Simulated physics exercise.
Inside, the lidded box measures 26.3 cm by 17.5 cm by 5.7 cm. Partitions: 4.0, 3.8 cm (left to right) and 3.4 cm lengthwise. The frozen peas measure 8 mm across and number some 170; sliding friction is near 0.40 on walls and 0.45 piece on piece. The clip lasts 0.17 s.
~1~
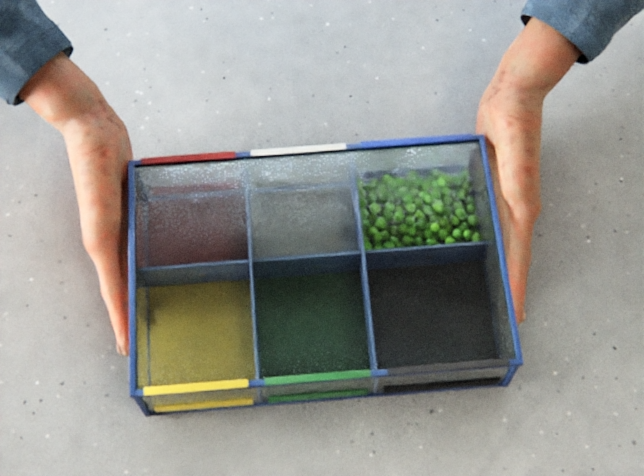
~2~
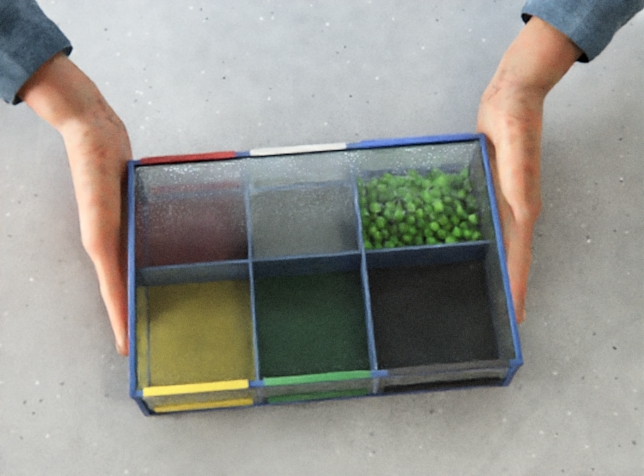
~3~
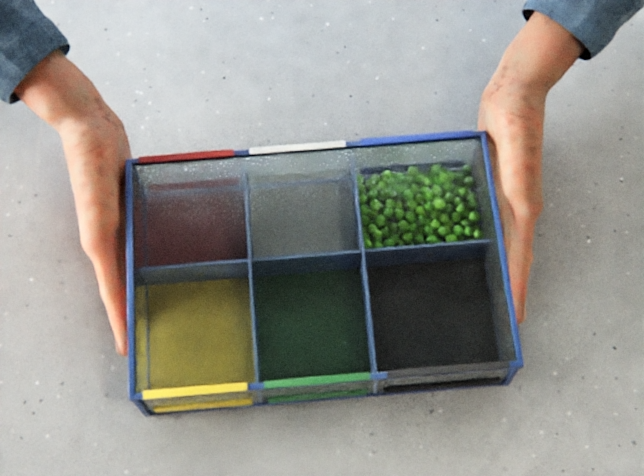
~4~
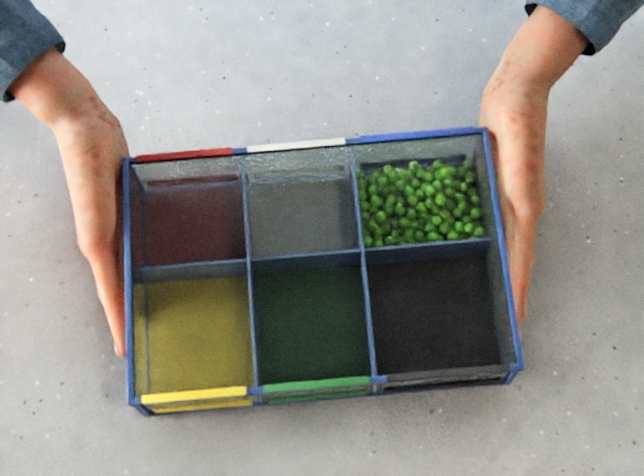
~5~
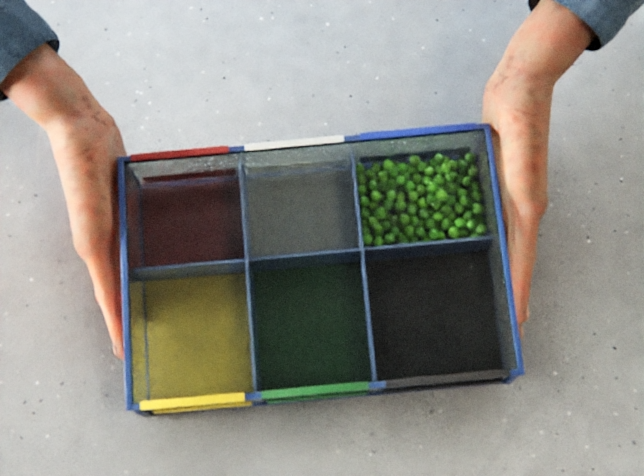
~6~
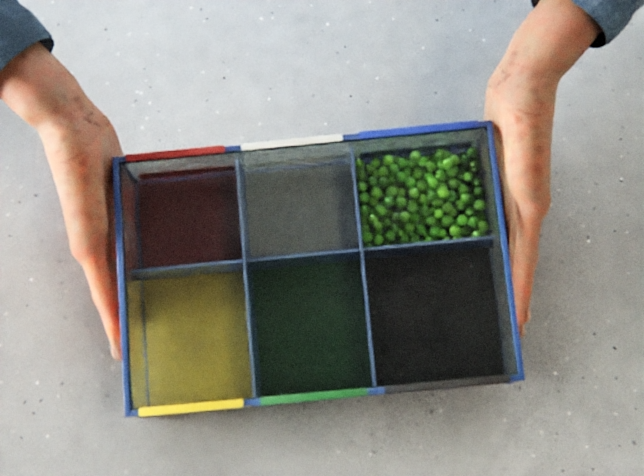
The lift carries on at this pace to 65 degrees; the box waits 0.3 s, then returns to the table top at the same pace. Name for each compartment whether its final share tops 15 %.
Red compartment: No; blue compartment: Yes; green compartment: No; yellow compartment: No; white compartment: No; black compartment: No.
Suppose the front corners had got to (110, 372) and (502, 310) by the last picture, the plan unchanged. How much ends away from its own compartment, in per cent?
Then about 10 per cent.
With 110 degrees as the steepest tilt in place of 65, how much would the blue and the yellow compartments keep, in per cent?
Then: Blue 0, yellow 10.
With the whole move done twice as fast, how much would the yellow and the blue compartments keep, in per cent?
In that case yellow 0, blue 50.
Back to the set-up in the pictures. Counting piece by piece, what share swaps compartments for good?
Roughly 10 per cent.
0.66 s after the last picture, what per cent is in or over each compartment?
Red 0, blue 90, green 0, yellow 0, white 0, black 5.
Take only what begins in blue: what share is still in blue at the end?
Roughly 90 per cent.
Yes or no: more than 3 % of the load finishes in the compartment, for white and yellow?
White no, yellow no.
Then, 0.66 s after the last picture, tilt 65 degrees; blue 90 %, black 5 %.
Then, 1.10 s after the last picture, tilt 37 degrees; blue 90 %, black 10 %.
Then, 1.62 s after the last picture, tilt 0 degrees; blue 90 %, black 10 %.
In the end, red 0 %, blue 90 %, green 0 %, yellow 0 %, white 0 %, black 10 %.
